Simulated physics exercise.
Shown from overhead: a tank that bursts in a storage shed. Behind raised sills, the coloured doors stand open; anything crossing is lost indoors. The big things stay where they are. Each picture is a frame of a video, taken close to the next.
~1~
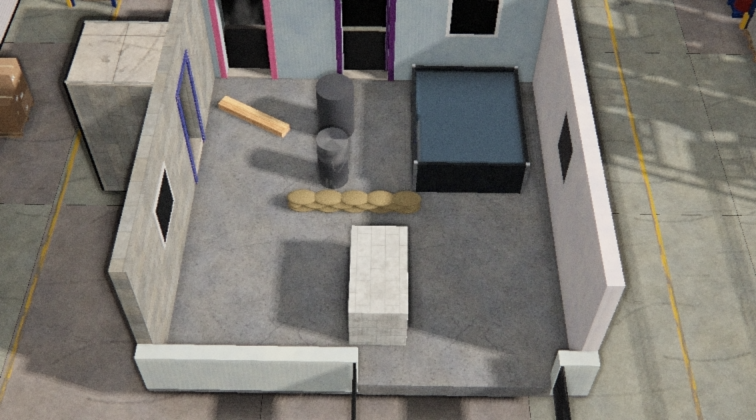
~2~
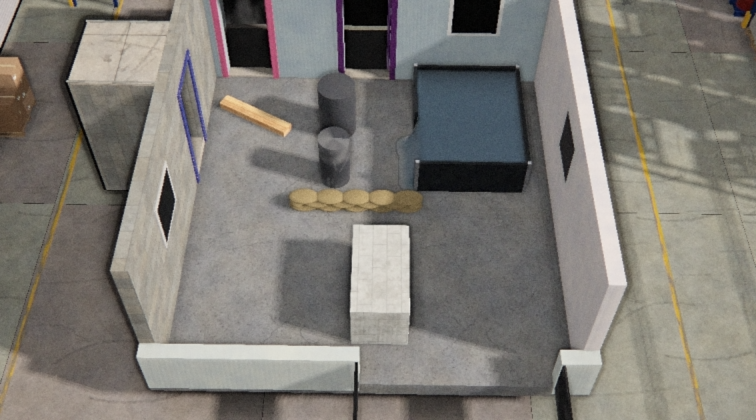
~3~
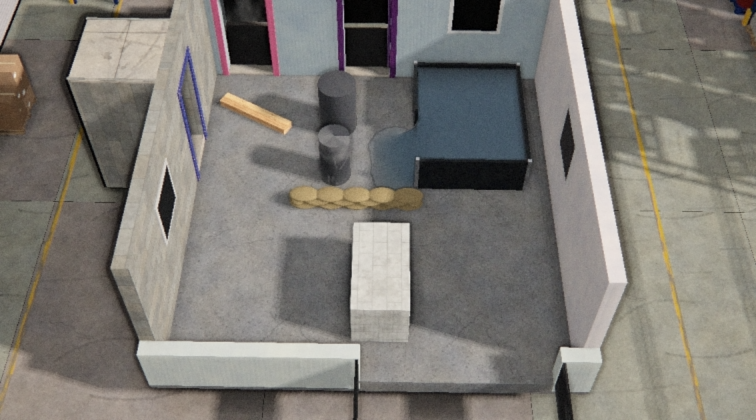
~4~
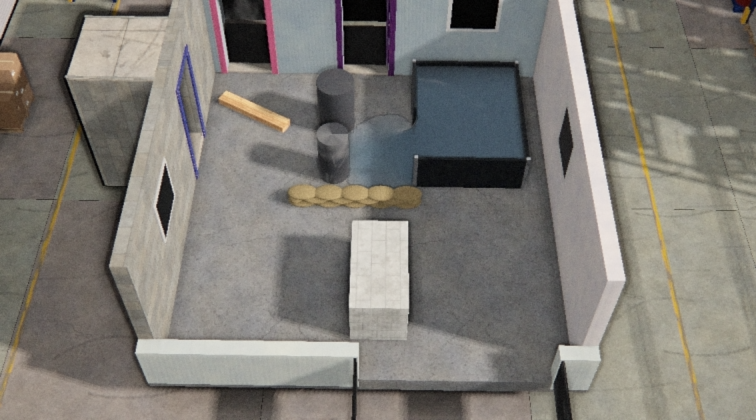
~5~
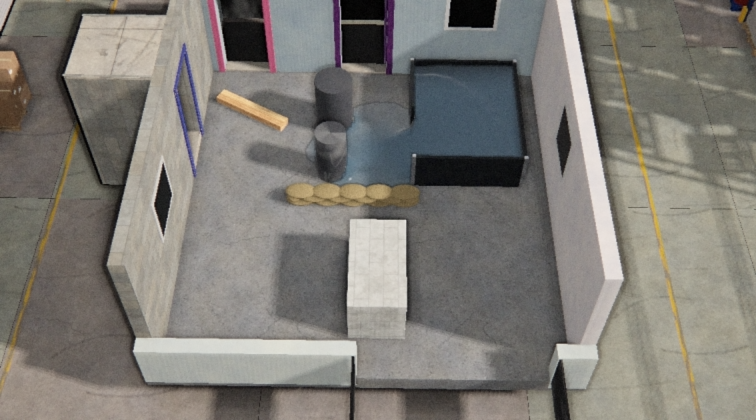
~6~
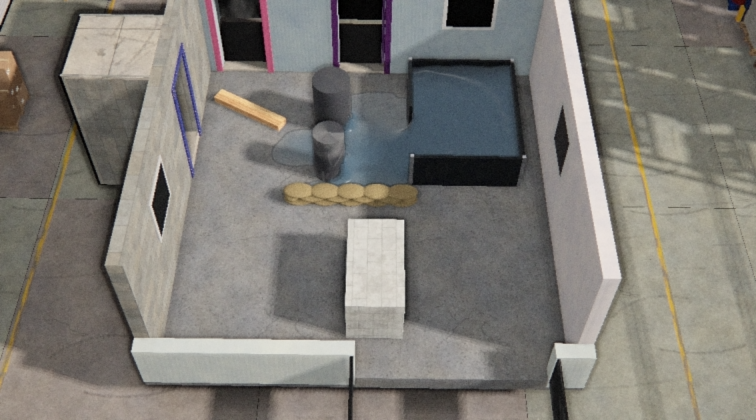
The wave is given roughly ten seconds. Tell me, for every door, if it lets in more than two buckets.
Blue door: Over two pails. Pink door: Over two pails. Purple door: Over two pails.
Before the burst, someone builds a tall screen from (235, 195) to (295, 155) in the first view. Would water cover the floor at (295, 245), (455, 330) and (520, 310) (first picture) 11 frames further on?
In turn: Flooded, dry, not flooded.
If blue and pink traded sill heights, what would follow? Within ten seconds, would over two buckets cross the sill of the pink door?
Observation - pink door: Does not overflow.
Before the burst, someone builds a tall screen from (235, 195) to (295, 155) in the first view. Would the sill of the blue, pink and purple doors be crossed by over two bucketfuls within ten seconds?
Blue door: Stays within the limit; pink door: Tops the limit; purple door: Tops the limit.
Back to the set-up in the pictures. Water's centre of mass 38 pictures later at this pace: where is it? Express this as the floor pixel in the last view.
Roughly (355, 165) in the last picture.
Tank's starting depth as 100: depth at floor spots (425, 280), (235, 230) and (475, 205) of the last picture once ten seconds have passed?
Going place by place: 2 %, 8 % and 4 %.
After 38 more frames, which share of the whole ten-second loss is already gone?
Somewhere around 70 per cent, I'd say.
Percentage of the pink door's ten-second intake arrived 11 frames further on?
About 0 per cent.
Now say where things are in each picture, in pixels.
The first frame shows still water in the water tank at (468, 116).
In the second frame, water pours out at (417, 156) and has run to (406, 138).
In the third frame, the front is at (377, 138), out from the gap at (417, 154).
In the fourth frame, the front is at a hidden place, out from the gap at (416, 153).
In the fifth frame, the front is at (313, 145), out from the gap at (414, 152).
In the sixth frame, water pours out at (412, 151) and has run to (279, 147).
A moment on, water covers 25 % of the floor; the blue door wet at the sill, nothing in, the pink door not reached, the purple door wet at the sill, nothing in.
Next, water covers 40 % of the floor; the blue door over two buckets in, the pink door wet at the sill, nothing in, the purple door under two buckets in.
Then, water covers 50 % of the floor; the blue door far over two buckets in, the pink door over two buckets in, the purple door over two buckets in.
Later, water covers 75 % of the floor; the blue door far over two buckets in, the pink door far over two buckets in, the purple door far over two buckets in.
In the end, water covers 95 % of the floor; the blue door far over two buckets in, the pink door far over two buckets in, the purple door far over two buckets in.
